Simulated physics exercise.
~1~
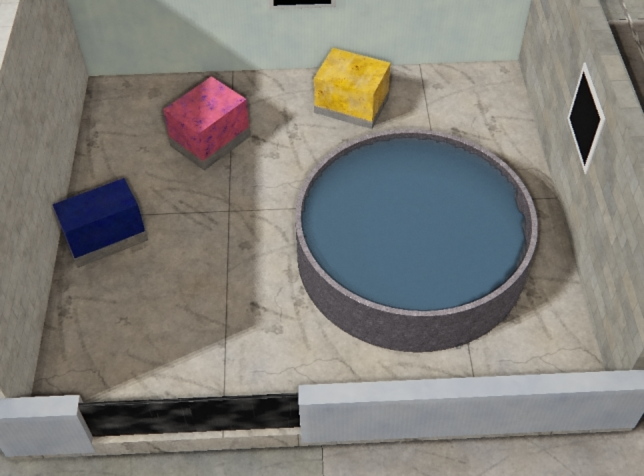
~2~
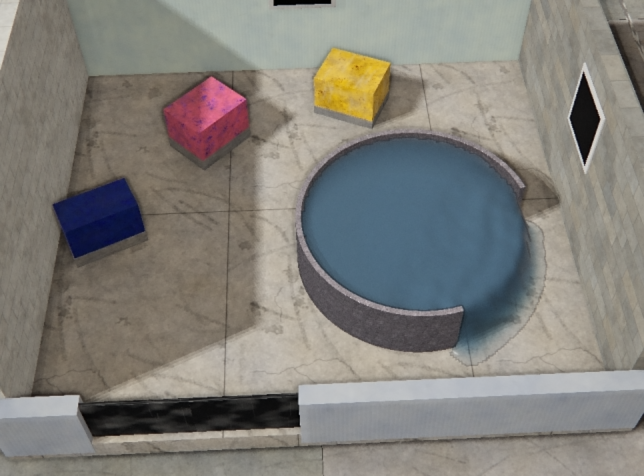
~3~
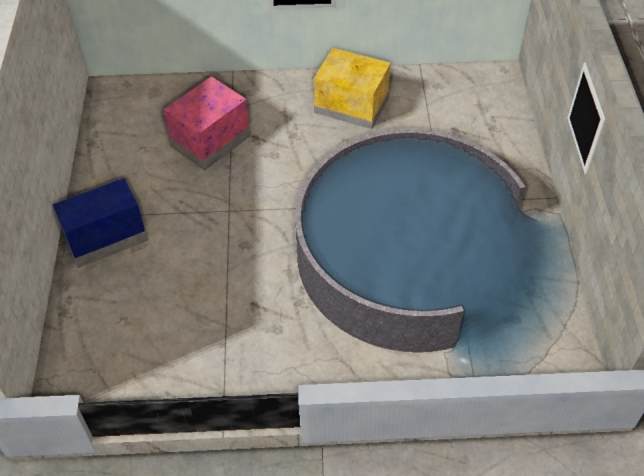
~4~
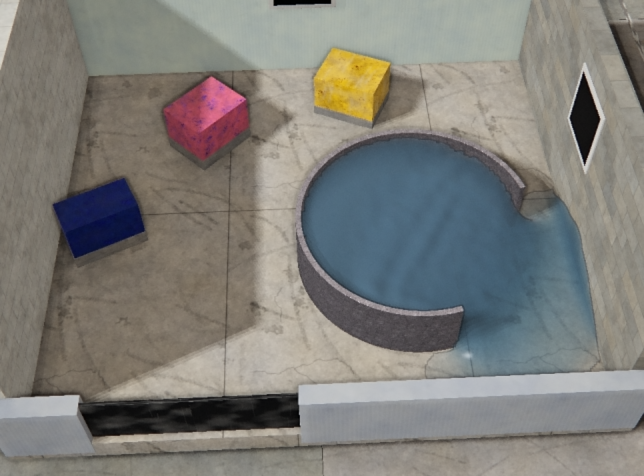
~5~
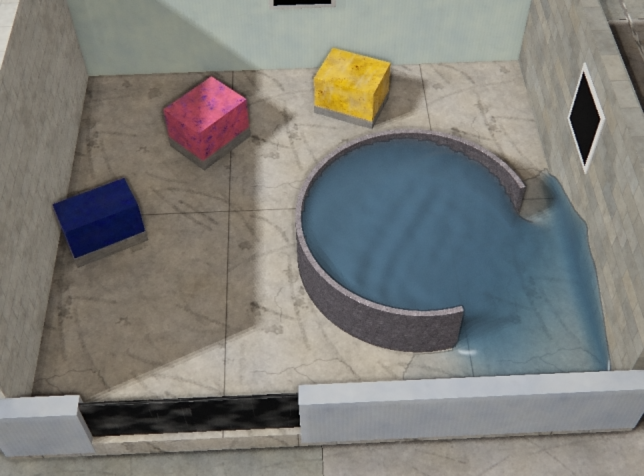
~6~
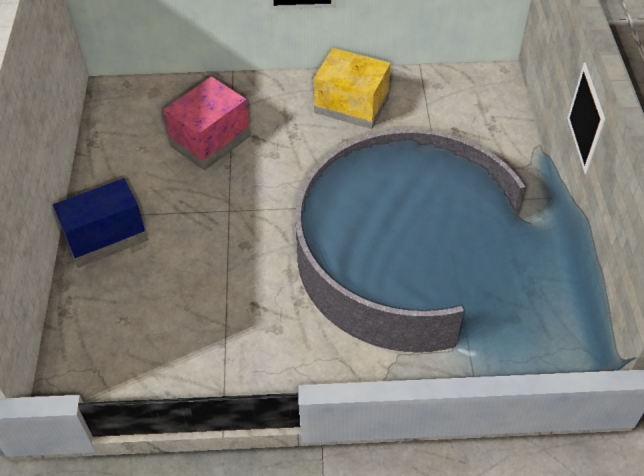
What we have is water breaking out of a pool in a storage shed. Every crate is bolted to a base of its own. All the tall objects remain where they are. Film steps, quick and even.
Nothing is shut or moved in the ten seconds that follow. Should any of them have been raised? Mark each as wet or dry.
Pink crate: Dry; yellow crate: Wet; blue crate: Wet.
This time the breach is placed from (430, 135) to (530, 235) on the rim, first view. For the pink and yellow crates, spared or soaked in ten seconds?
Pink crate: Reached; yellow crate: Reached.
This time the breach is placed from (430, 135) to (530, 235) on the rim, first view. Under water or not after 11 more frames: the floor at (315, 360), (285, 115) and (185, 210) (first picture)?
First spot unwetted, second unwetted, third unwetted.
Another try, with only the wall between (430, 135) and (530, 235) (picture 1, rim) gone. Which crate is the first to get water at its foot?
That would be the yellow crate.
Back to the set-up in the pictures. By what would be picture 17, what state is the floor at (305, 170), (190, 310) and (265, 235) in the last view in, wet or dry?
Point one left clear, point two left clear, point three left clear.
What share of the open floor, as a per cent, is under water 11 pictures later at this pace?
Roughly 40 percent, I'd say.
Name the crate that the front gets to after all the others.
Go for the pink-painted one.
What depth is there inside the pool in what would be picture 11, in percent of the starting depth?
Estimate: Close to 64 %.
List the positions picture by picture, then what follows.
The first picture shows still water in the pool at (415, 219).
In the second picture, the front is at a hidden place, out from the gap at (517, 284).
In the third picture, the front is at (560, 220), out from the gap at (517, 285).
In the fourth picture, the front is at (552, 193), out from the gap at (516, 287).
In the fifth picture, the front is at (547, 174), out from the gap at (516, 287).
In the sixth picture, water pours out at (516, 287) and has run to (540, 150).
A moment on, water covers 25 % of the floor; the pink crate not reached, the yellow crate not reached, the blue crate not reached.
Next, water covers 40 % of the floor; the pink crate not reached, the yellow crate water round its plinth, the blue crate not reached.
Then, water covers 65 % of the floor; the pink crate not reached, the yellow crate water round its plinth, the blue crate water round its plinth.
Later, water covers 95 % of the floor; the pink crate water round its plinth, the yellow crate water round its plinth, the blue crate water round its plinth.
In the end, water covers 100 % of the floor; the pink crate stayed above the water, the yellow crate was topped, the blue crate was topped.
